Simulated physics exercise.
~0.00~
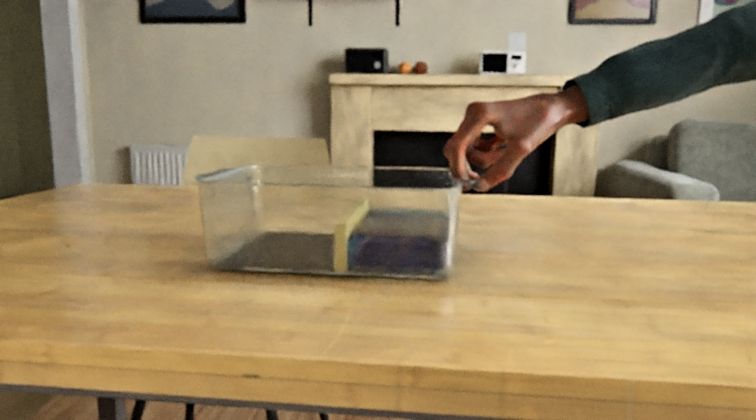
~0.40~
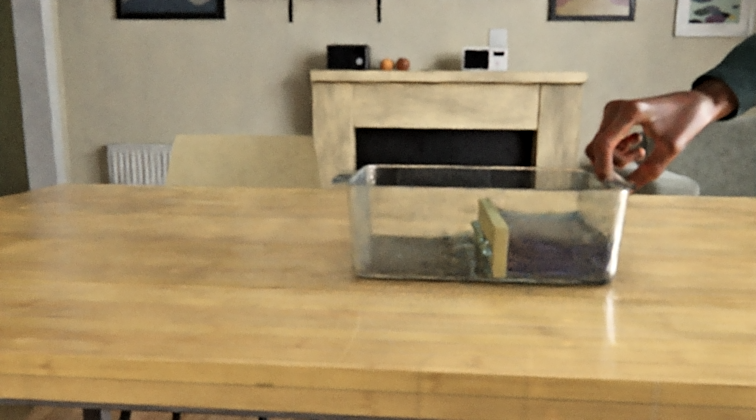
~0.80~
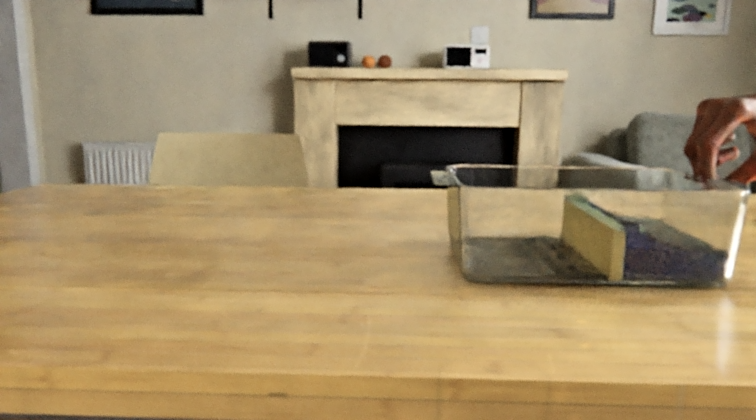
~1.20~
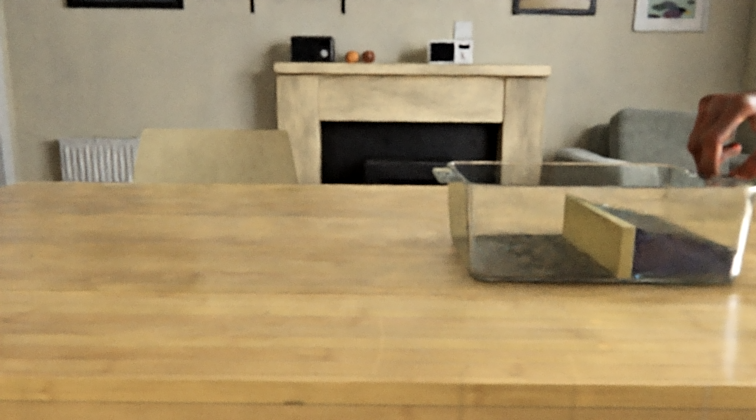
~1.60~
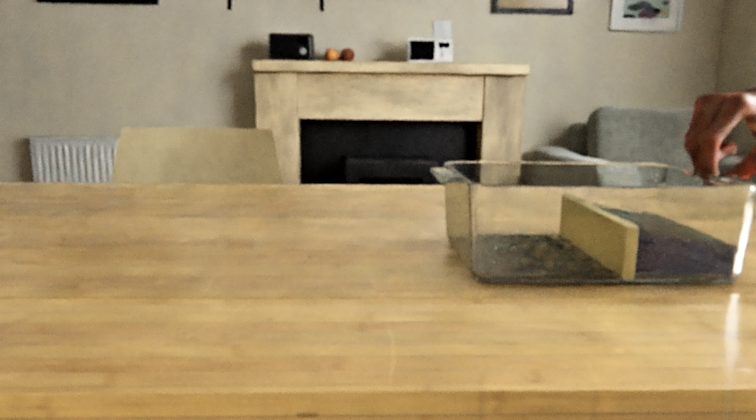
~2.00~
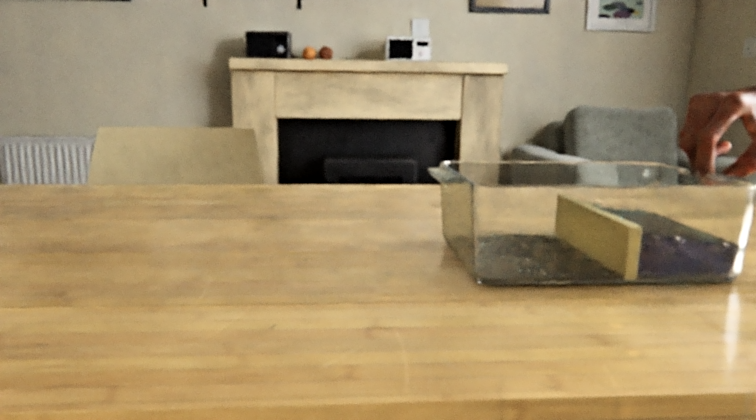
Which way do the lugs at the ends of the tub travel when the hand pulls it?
The lugs move to the right along with the tub, and then they come to rest.
